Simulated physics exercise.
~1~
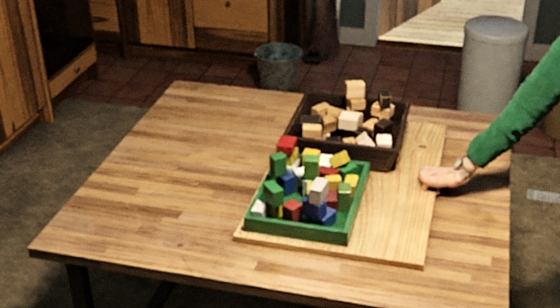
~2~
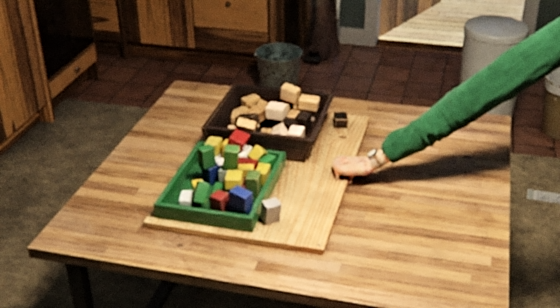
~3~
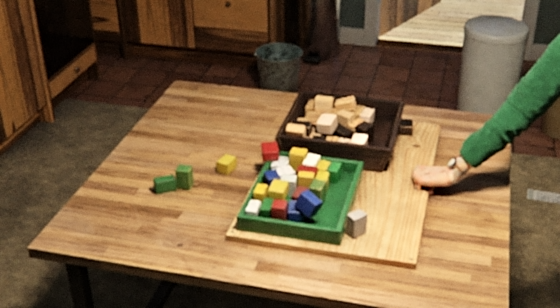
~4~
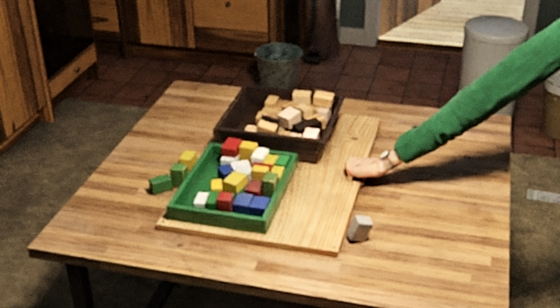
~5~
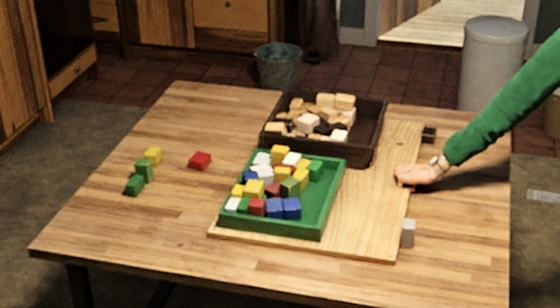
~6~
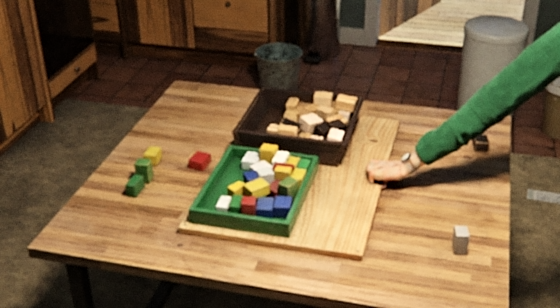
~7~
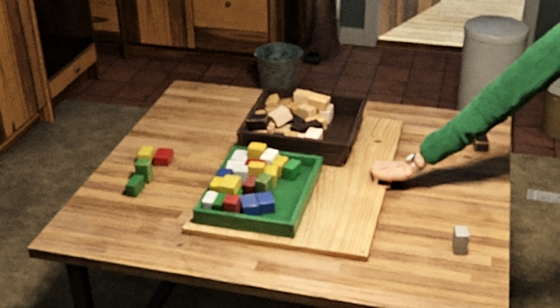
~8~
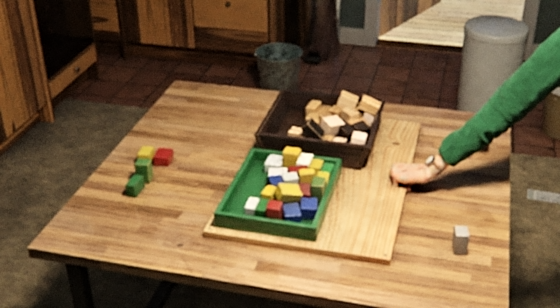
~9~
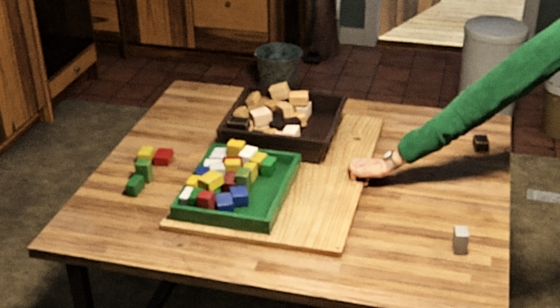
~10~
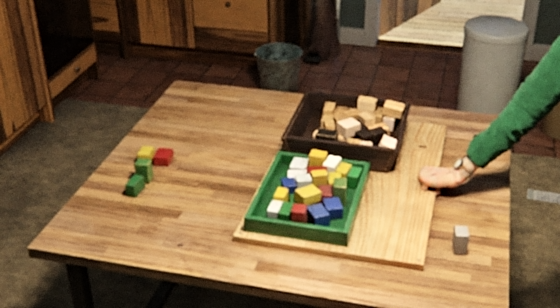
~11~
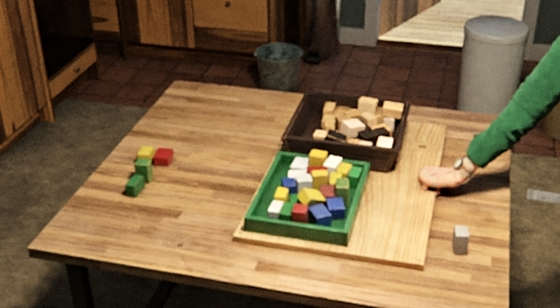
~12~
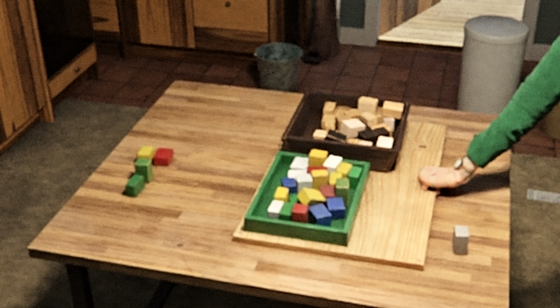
On a wooden table top, a hand jerked a board left and right, shaking a green tray of coloured bricks and a dark tray of wooden blocks, until several pieces had spilled onto the table and the board came to rest where it began.
